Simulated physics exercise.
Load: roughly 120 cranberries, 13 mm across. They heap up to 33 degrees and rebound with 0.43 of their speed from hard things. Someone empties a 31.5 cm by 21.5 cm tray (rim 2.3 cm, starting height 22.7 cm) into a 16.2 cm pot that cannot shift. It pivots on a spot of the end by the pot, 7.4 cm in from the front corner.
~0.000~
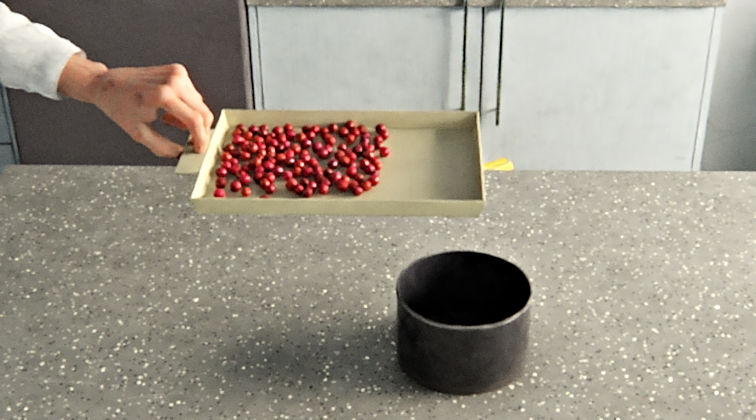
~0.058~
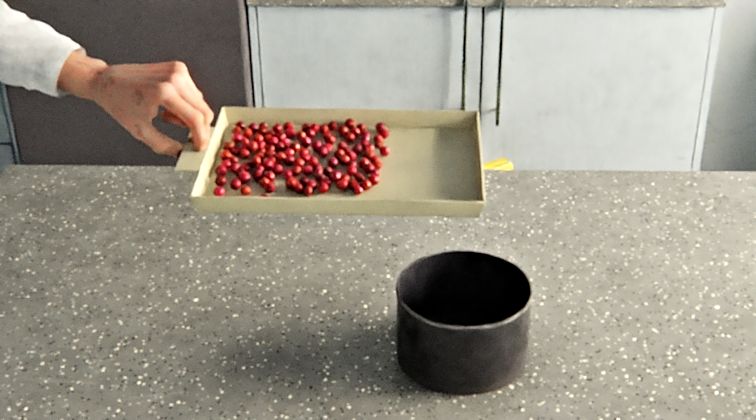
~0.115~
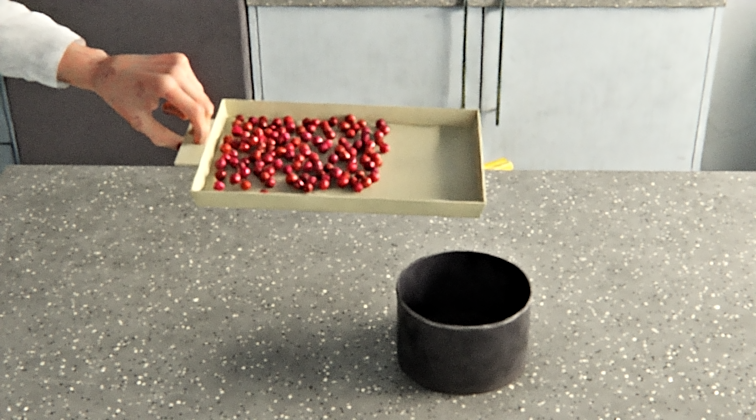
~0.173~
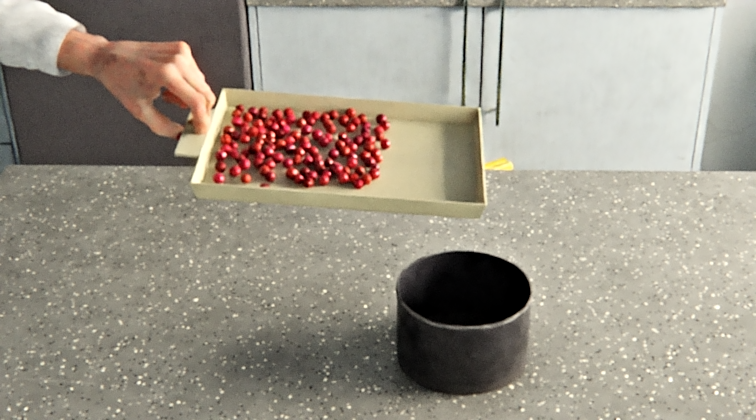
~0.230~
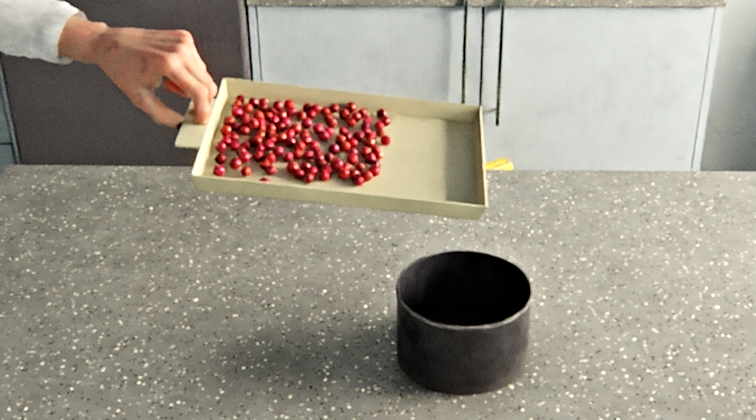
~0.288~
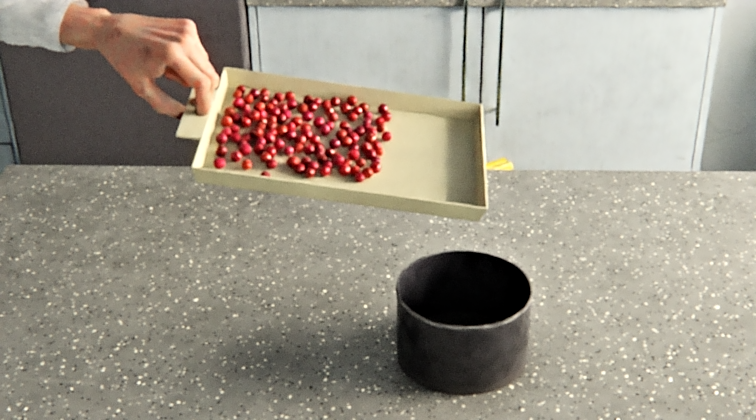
At first, a hand at the left holds a pale, shallow tray of small red berries nearly level above a speckled gray counter, behind a dark round pot. The hand then gradually raises the left end, tilting the tray slightly down toward the right, while the berries stay clustered toward the left.
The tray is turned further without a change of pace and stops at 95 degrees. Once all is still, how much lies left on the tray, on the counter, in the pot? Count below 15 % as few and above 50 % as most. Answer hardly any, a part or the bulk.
Tray: Hardly any, counter: A part, pot: The bulk.
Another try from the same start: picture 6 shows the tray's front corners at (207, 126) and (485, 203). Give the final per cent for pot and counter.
Pot 35, counter 65.
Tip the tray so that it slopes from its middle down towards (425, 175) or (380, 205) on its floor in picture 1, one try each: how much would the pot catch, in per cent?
About 30 and 50 per cent.
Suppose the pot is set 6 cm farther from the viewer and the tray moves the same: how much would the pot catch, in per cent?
Then about 0 per cent.
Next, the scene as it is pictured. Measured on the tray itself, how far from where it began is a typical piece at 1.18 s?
Roughly 15 cm.
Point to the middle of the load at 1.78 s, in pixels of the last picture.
Near (461, 173).
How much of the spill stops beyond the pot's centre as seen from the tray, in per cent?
Some 100 per cent.
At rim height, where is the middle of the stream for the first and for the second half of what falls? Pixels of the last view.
First near (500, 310), later near (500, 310).
After 1.18 s, tilt 49 degrees; the tray holds 100 %, the pot 0 %.
After 1.78 s, tilt 76 degrees; the tray holds 95 %, the pot 0 %.
Then, at 2.42 s, tilt 95 degrees; the tray holds 5 %, the pot 60 %.
At rest (3.1 s), tray 0 %, counter 30 %, pot 70 %.
